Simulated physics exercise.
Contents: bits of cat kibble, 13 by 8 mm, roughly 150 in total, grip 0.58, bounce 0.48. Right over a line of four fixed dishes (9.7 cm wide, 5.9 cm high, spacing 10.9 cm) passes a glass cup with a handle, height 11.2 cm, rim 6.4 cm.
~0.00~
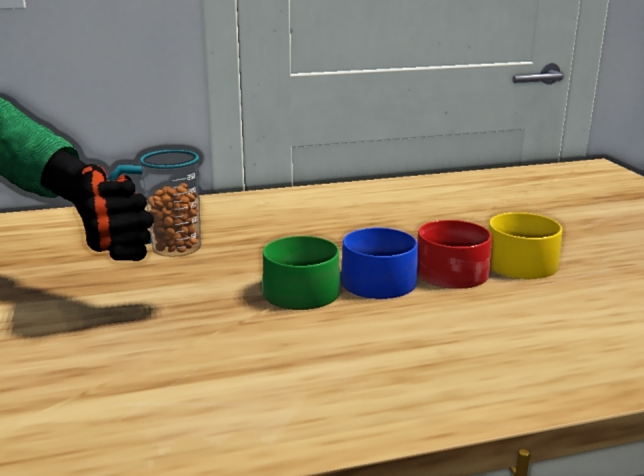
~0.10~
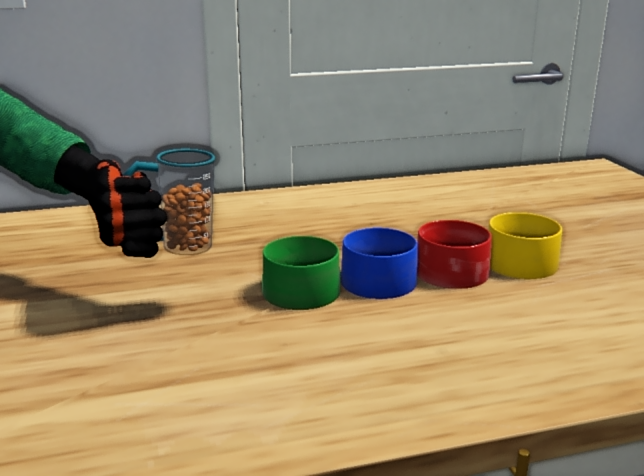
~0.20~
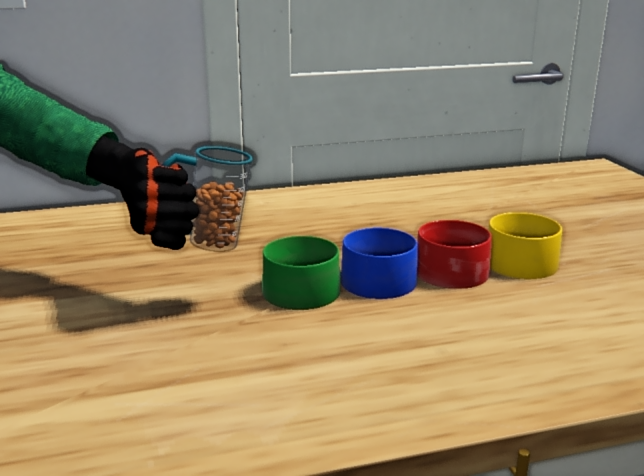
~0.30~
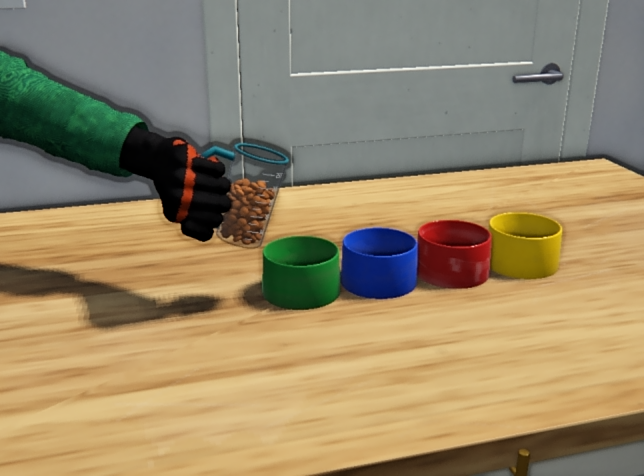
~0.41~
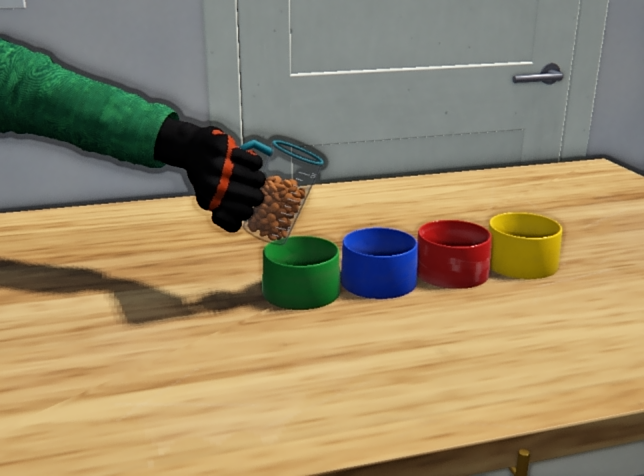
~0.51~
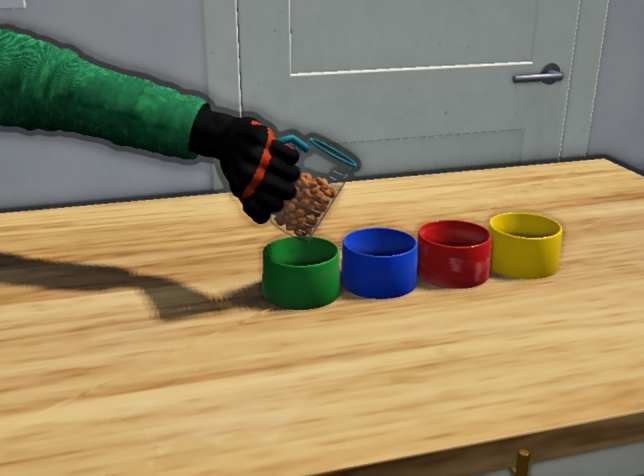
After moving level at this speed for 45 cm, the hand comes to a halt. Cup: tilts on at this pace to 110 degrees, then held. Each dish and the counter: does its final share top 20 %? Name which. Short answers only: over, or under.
My prediction: Red dish: Share not greater than a fifth. Blue dish: Share not greater than a fifth. Green dish: Share not greater than a fifth. Yellow dish: Share greater than a fifth. Counter: Share not greater than a fifth.
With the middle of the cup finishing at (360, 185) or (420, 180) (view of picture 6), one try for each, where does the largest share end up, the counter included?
I'd expect blue to win the first try and red the second.
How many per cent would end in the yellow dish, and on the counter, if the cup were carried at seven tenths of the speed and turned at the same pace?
Shares: Yellow 70, counter 10.
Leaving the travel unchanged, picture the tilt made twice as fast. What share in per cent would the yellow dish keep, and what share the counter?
Result - yellow dish: 70; counter: 10.
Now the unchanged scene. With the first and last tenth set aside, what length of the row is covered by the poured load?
Some 5 cm.
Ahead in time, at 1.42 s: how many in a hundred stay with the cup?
It comes to about 100 percent.
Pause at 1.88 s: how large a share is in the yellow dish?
About 10 percent.
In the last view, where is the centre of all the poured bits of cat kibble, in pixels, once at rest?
Look around (529, 250) in the last picture.
After 1.06 s, tilt 68 degrees; cup holds 100 %.
After 1.42 s, tilt 93 degrees; cup holds 100 %.
After 1.88 s, tilt 110 degrees; cup holds 90 %, yellow 10 %.
At rest (3.9 s), red 0 %, blue 0 %, green 0 %, yellow 85 %, counter 0 %, cup 15 %.
